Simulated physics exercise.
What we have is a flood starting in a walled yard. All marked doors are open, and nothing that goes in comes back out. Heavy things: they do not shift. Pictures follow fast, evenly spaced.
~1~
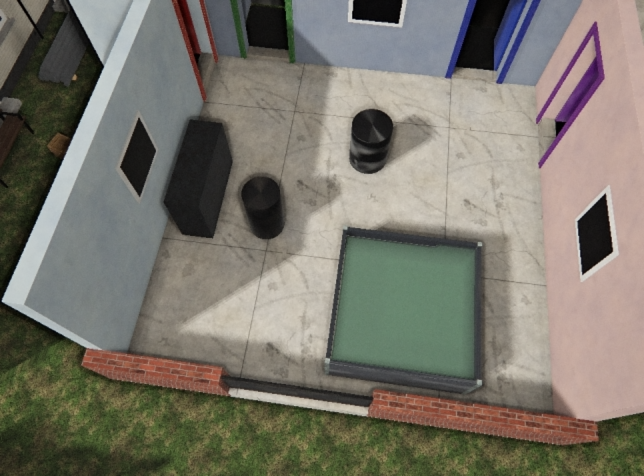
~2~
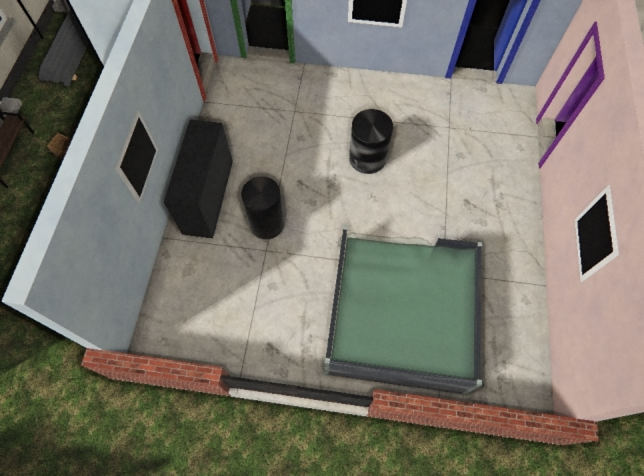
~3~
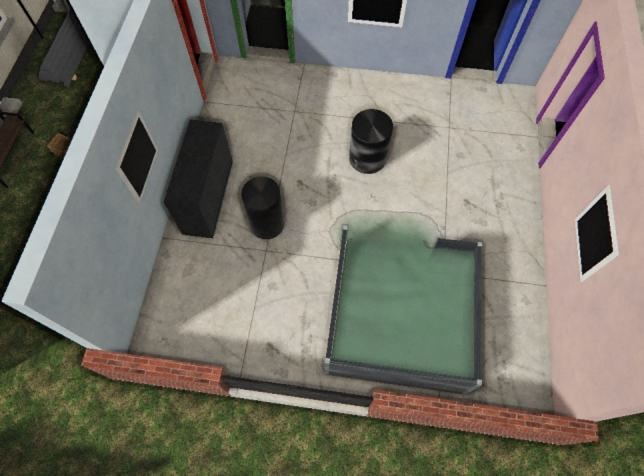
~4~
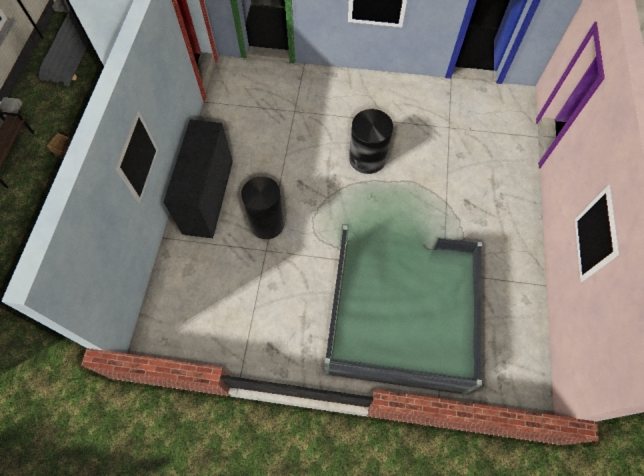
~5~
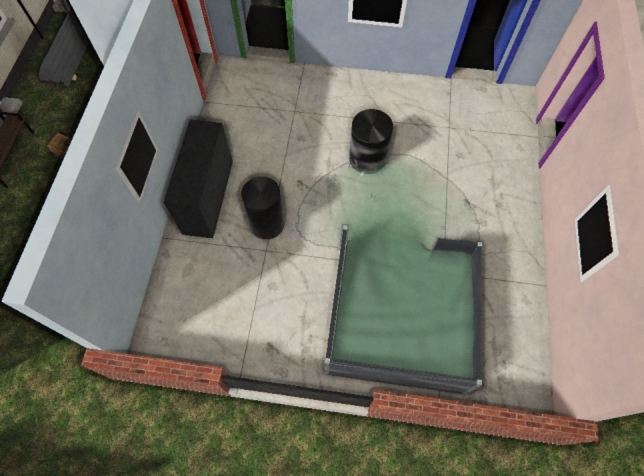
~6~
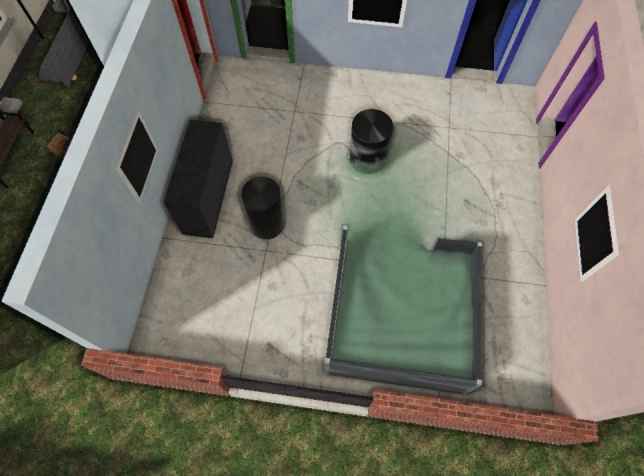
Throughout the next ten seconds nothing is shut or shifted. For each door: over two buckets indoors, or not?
In order: The red door will most likely not exceed two buckets, the green door will most likely exceed two buckets, the purple door will most likely not exceed two buckets, the blue door will most likely exceed two buckets.
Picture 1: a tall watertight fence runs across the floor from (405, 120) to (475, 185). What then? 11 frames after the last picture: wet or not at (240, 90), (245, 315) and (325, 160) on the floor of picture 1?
Log, spots one to three: Swamped; spared; swamped.
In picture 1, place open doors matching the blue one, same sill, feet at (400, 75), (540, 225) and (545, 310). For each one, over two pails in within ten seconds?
In order, the new doors go: Overshoots, undershoots, undershoots.
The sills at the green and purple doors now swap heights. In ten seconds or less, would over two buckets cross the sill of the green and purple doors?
As I read it, the green one remains below while the purple one ends up above.
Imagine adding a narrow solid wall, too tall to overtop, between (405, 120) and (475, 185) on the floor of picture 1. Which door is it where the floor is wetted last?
The blue-painted one.
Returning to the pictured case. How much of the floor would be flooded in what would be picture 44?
My estimate is roughly 85 percent.
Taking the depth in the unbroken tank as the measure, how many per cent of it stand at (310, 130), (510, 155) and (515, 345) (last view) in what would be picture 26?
Respectively near 4, 8 and 0 per cent.
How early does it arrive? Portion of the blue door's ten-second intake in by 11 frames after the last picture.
Roughly 20 per cent.
A moment on, water covers 35 % of the floor; the red door not reached, the green door not reached, the purple door not reached, the blue door not reached.
Next, water covers 55 % of the floor; the red door wet at the sill, nothing in, the green door wet at the sill, nothing in, the purple door wet at the sill, nothing in, the blue door over two buckets in.
Then, water covers 60 % of the floor; the red door wet at the sill, nothing in, the green door over two buckets in, the purple door wet at the sill, nothing in, the blue door far over two buckets in.
Later, water covers 85 % of the floor; the red door under two buckets in, the green door far over two buckets in, the purple door wet at the sill, nothing in, the blue door far over two buckets in.
In the end, water covers 100 % of the floor; the red door under two buckets in, the green door far over two buckets in, the purple door wet at the sill, nothing in, the blue door far over two buckets in.
